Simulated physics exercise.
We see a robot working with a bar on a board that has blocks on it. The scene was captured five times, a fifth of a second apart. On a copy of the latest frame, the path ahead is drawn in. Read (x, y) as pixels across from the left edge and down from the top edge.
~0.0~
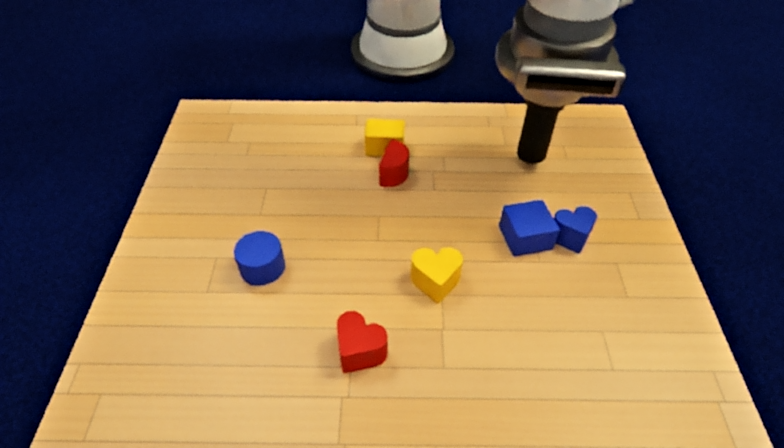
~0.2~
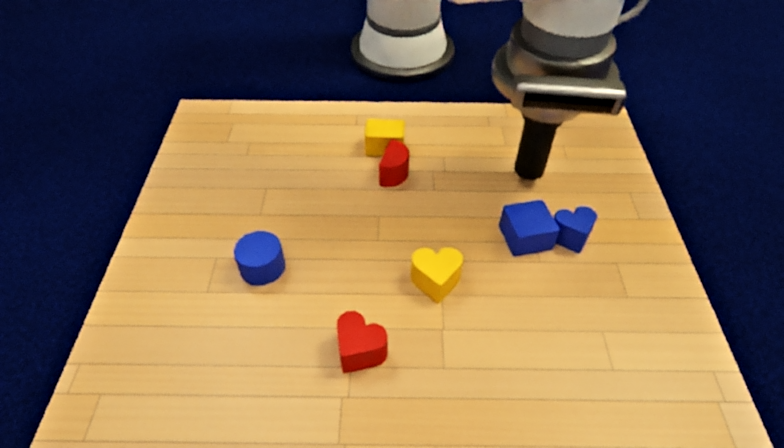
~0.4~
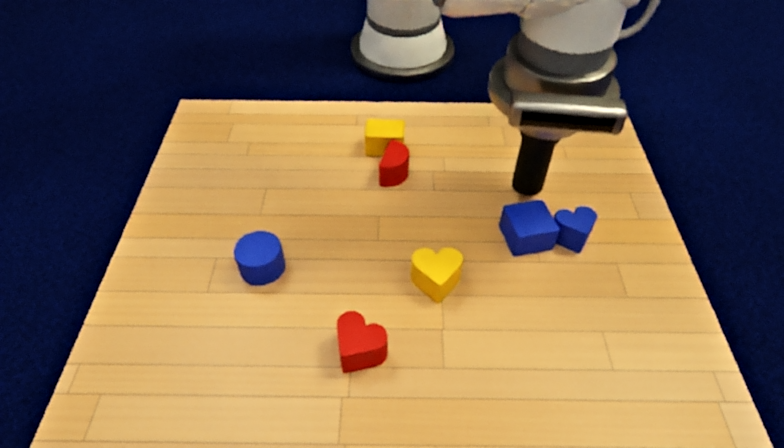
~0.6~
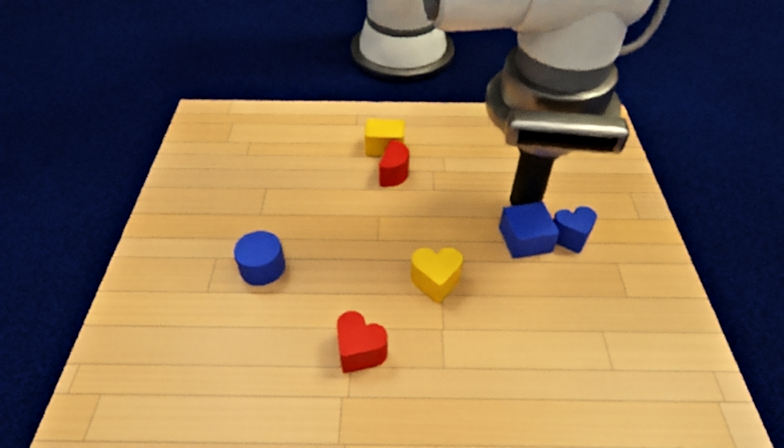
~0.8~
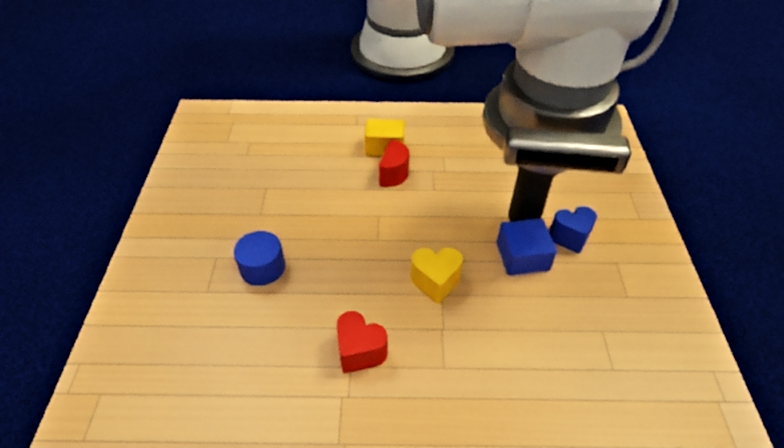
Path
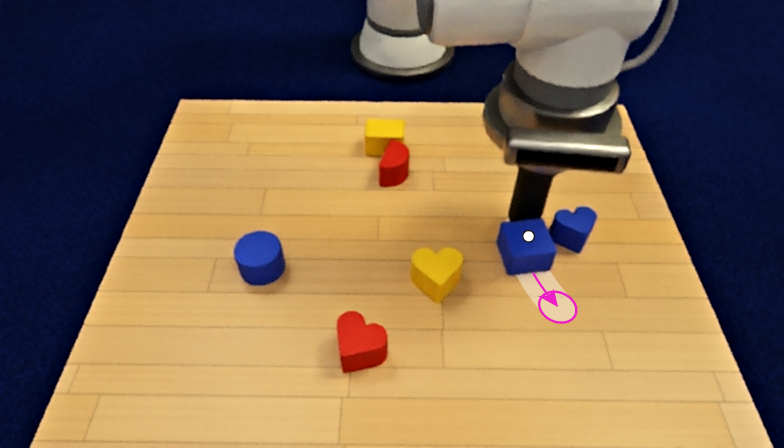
A robot arm with a black bar moves toward the viewer over a light wooden board on dark blue cloth, seen from above by a still camera. A blue cube and blue heart sit together at right, a yellow heart near the centre, a red heart below, a blue cylinder at left, and yellow and red blocks at the back. The bar reaches the cube and pushes it slightly nearer, opening a small gap beside the blue heart.
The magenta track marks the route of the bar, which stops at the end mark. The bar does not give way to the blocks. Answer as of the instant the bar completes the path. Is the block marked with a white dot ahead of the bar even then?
That would be a no.
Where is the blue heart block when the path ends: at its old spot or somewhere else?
Once the path ends, it is where it was.
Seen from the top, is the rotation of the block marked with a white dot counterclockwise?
I believe not.
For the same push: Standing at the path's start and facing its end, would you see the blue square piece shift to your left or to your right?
Right side.
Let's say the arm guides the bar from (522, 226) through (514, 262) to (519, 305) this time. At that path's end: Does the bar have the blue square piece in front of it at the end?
Answer: Yes.
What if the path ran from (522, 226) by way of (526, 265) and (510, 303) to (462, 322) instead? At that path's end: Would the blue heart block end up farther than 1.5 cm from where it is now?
No, that is not what happens.
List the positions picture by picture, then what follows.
In the first frame, tip of the bar at (531, 155), middles of tops, blue square piece at (531, 217), blue heart block at (578, 218).
In the second frame, bar at (529, 170), nothing pushed.
In the third frame, bar at (527, 185), nothing pushed.
In the fourth frame, bar at (526, 201), blue square piece at (531, 219).
In the fifth frame, bar at (524, 217), blue square piece at (529, 236), blue heart block at (578, 218).
The line goes from (522, 226) through (525, 252) and (537, 279) to (558, 307); the dot is on the blue square piece.
On the path given first. One third of the way, bar at (528, 244); blue square piece at (526, 265), turned 15° clockwise.
Two thirds of the way, bar at (540, 271); blue square piece at (526, 289), turned 45° clockwise.
At the end, bar at (561, 298); blue square piece at (527, 302), turned 70° clockwise; blue heart block unmoved.
